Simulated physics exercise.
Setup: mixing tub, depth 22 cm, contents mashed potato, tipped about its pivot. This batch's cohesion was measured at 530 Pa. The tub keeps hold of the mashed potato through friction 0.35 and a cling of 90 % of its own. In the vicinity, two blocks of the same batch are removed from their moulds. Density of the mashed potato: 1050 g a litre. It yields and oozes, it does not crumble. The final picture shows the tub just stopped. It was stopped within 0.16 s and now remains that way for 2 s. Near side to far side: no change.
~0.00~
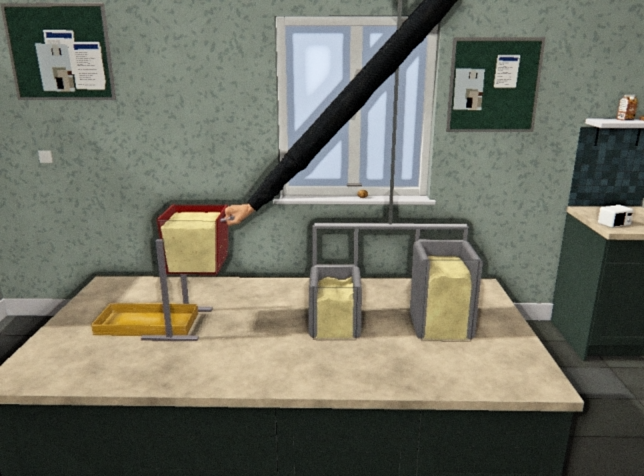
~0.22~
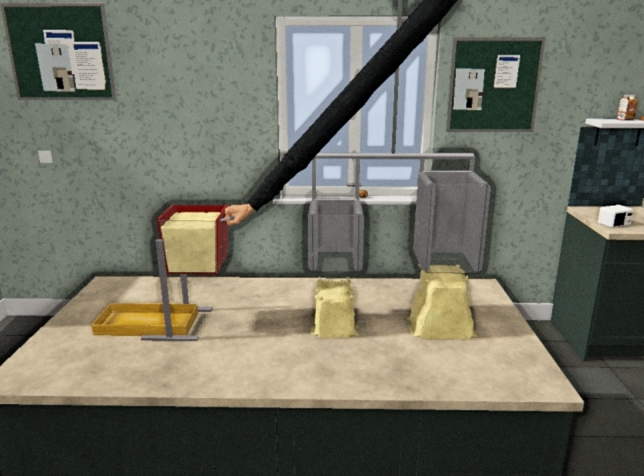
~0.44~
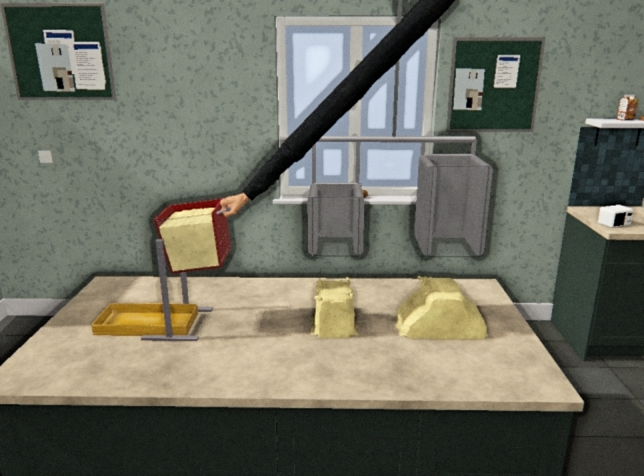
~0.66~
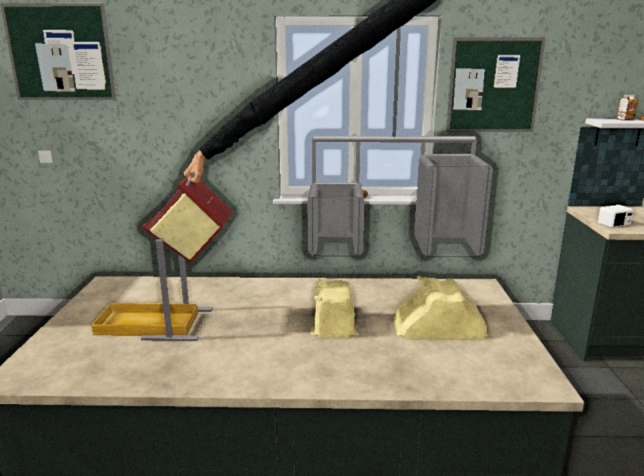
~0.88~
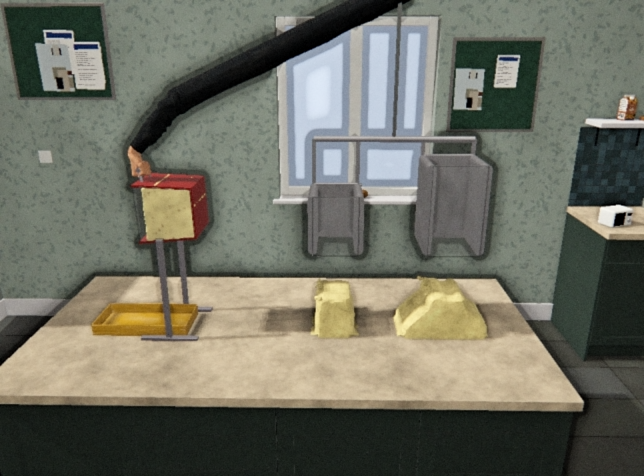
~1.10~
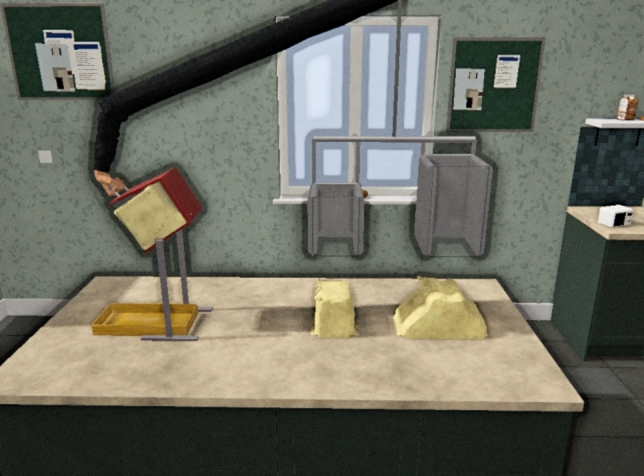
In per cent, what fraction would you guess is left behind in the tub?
My guess is 0 per cent.
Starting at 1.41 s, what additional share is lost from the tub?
About 0 per cent.
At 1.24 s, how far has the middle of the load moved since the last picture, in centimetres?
Measured shift, roughly 10 cm.
By 1.24 s, the tub is at 119 degrees and holds 54 %.
By 1.41 s, the tub is at 119 degrees and holds 0 %.
By 1.58 s, the tub is at 119 degrees and holds 0 %.
By 1.75 s, the tub is at 119 degrees and holds 0 %.
By 3.10 s, at the end, the tub is at 119 degrees and holds 0 %.
